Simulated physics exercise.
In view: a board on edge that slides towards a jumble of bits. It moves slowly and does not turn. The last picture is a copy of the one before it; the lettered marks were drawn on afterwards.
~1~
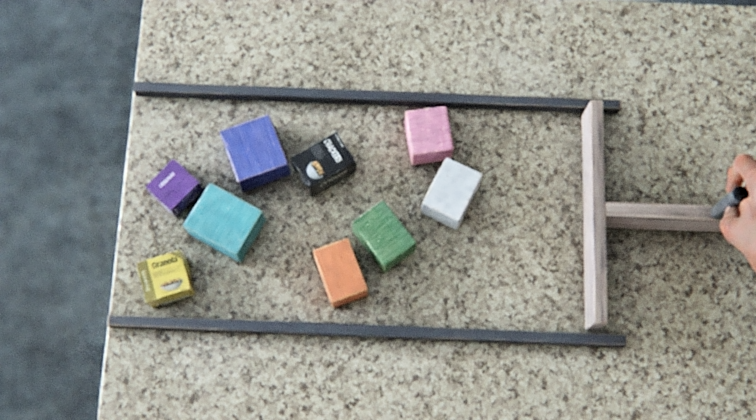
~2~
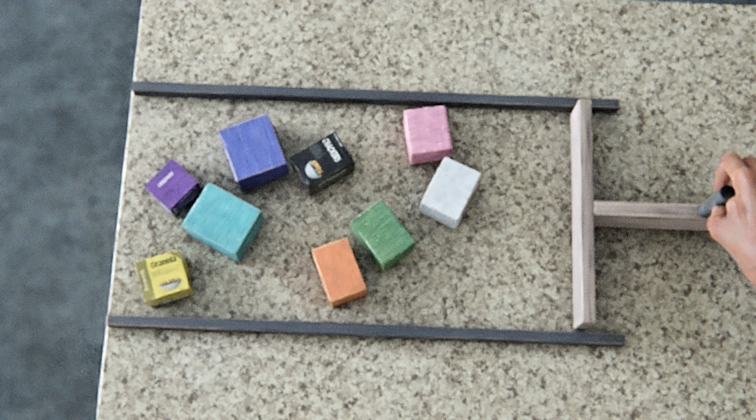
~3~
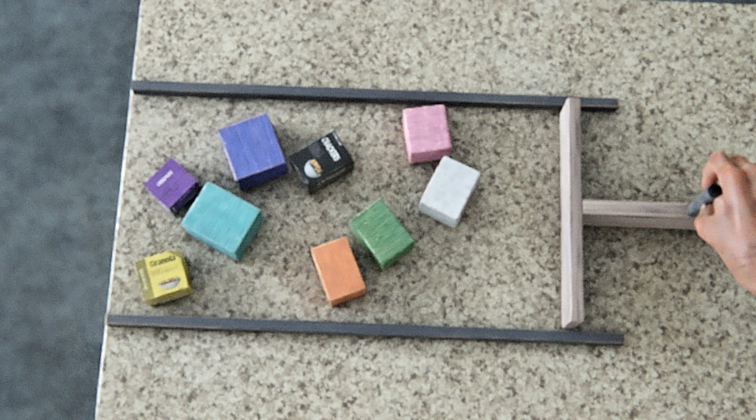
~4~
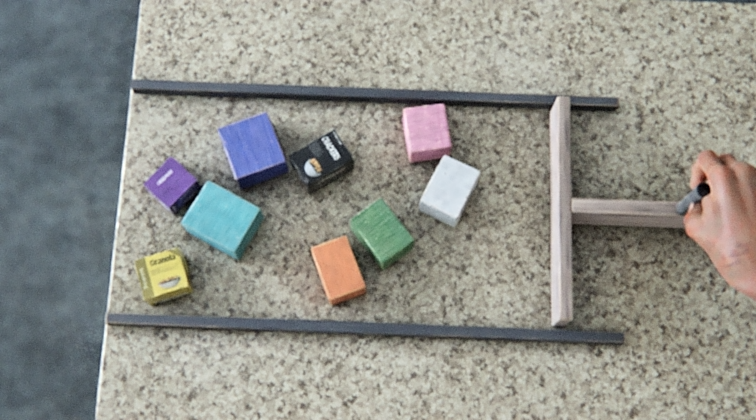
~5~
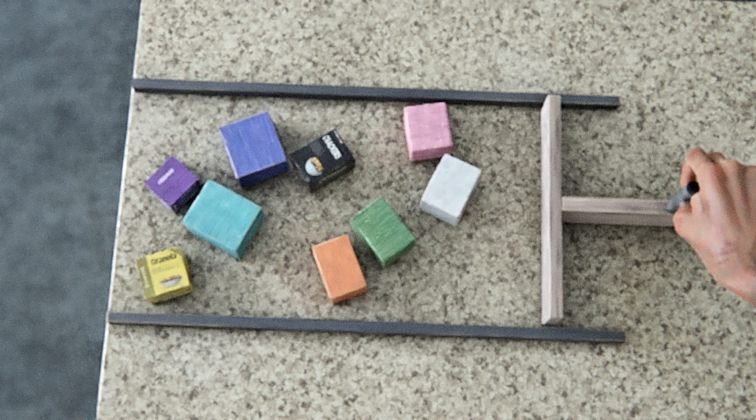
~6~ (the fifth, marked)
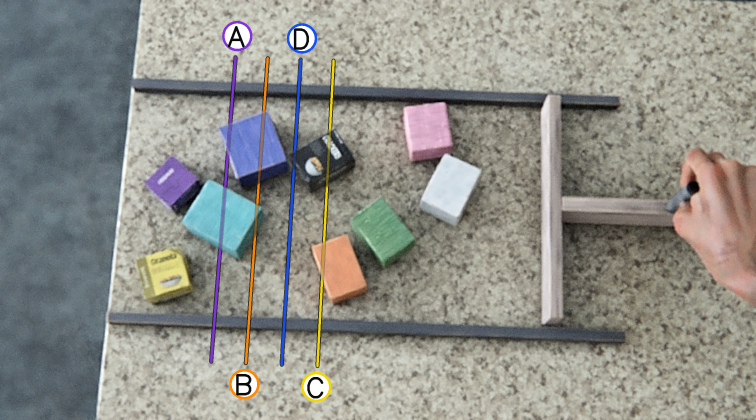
On a speckled countertop, a hand slowly sliding an upright wooden board leftward between dark rails towards scattered, motionless coloured blocks and packets.
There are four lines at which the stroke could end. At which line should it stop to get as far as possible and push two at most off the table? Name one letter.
The farthest such stop is A.
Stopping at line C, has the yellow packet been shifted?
No.
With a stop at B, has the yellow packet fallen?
By then, no.
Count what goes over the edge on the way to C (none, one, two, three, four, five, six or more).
By then, none.
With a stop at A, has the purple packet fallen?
Yes.
On the marked copy, A at (224, 203); B at (257, 205); C at (326, 207); D at (292, 206).
Taking A. A third of the way, board (436, 198); pink block (409, 131); white block (407, 188).
Two thirds of the way, board (315, 194); purple packet (159, 192); blue block (190, 142).
When it is over, board (224, 191); purple packet over the edge; blue block over the edge; two fallen.
As for the rest, B is within the limit but short; C is within the limit but short; D is within the limit but short.
